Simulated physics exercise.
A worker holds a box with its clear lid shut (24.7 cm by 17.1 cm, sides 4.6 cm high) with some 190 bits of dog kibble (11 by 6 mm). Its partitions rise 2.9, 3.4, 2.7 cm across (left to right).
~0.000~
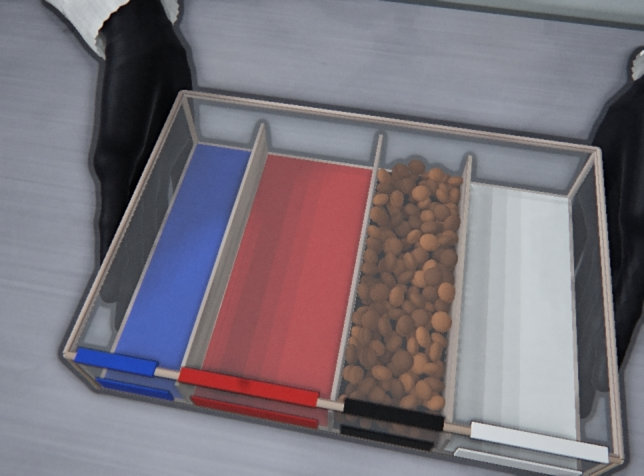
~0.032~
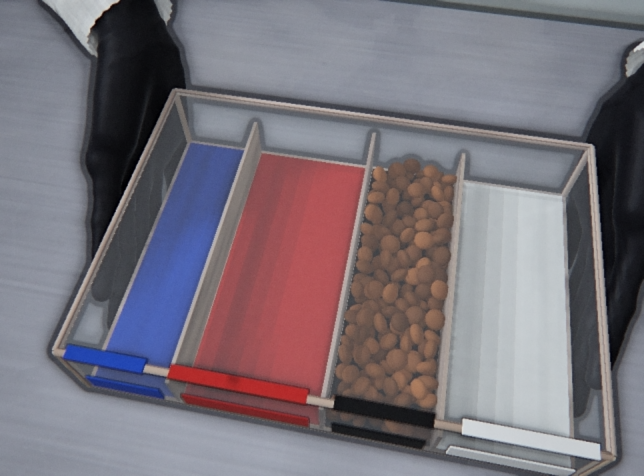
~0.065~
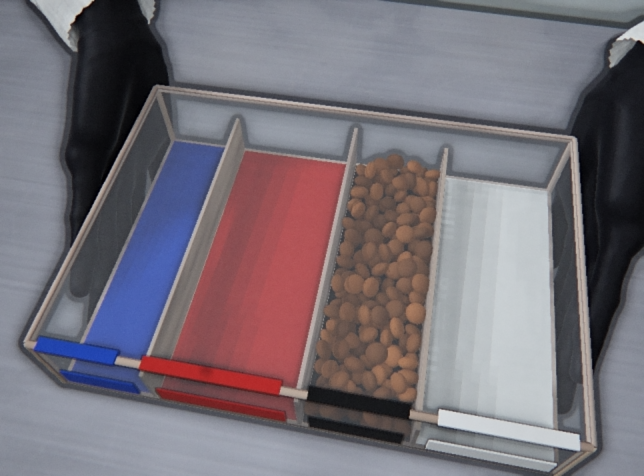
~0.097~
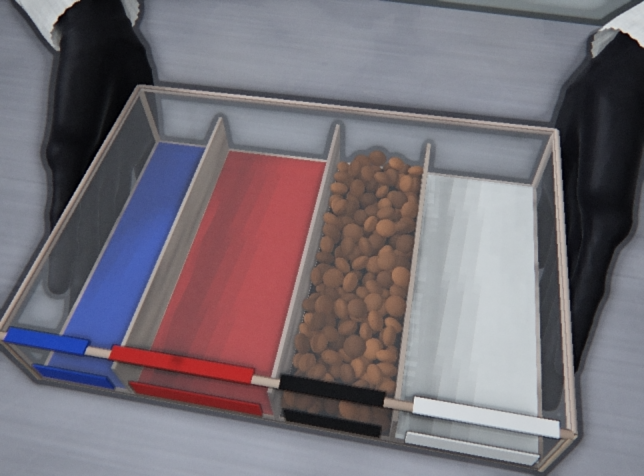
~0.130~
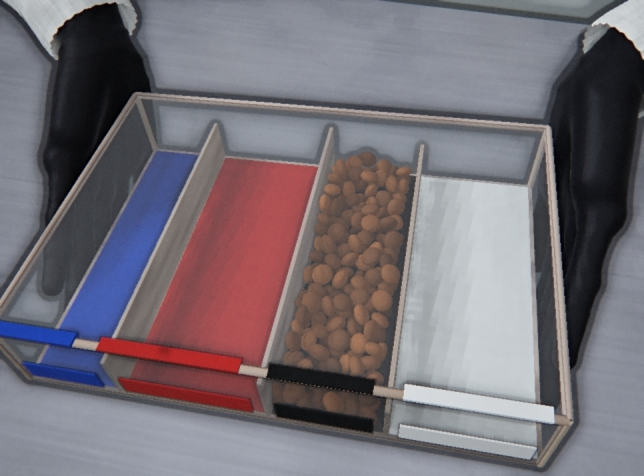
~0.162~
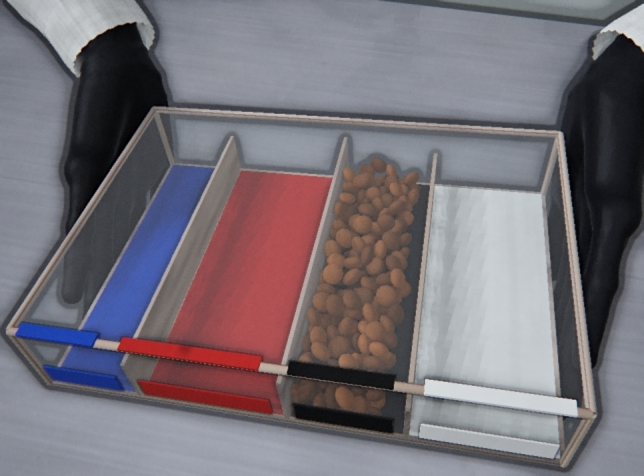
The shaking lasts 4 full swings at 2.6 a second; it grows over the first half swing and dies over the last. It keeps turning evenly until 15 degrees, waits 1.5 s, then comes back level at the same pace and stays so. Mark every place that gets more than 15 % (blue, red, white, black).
Blue no, red no, white no, black yes.
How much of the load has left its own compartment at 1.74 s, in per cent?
Some 10 per cent.
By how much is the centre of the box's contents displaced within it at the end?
Roughly 2.5 cm.
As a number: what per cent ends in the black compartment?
About 90 per cent.
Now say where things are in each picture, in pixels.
The first picture shows box at (330, 407); tilt 0 degrees; moved 0.0 cm; black 100 %.
The second picture shows box at (320, 404); tilt 1 degrees; moved 0.5 cm.
The third picture shows box at (294, 396); tilt 2 degrees; moved 1.7 cm.
The fourth picture shows box at (267, 386); tilt 5 degrees; moved 2.9 cm; low side back left.
The fifth picture shows box at (255, 376); tilt 8 degrees; moved 3.3 cm; low side back left.
The sixth picture shows box at (275, 374); tilt 12 degrees; moved 2.3 cm; low side back left; black 100 %. It turns about 120 degrees a second.
After 0.77 s, tilt 15 degrees; black 95 %; middle of all pieces near (424, 267).
After 1.27 s, tilt 15 degrees; red 5 %, black 95 %; middle of all pieces near (303, 226).
After 1.74 s, tilt 15 degrees; red 10 %, black 90 %; middle of all pieces near (398, 250).
After 2.18 s, tilt 0 degrees; red 10 %, black 90 %; middle of all pieces near (395, 242).
By 2.5 s all is still; blue 0 %, red 10 %, white 0 %, black 90 %.
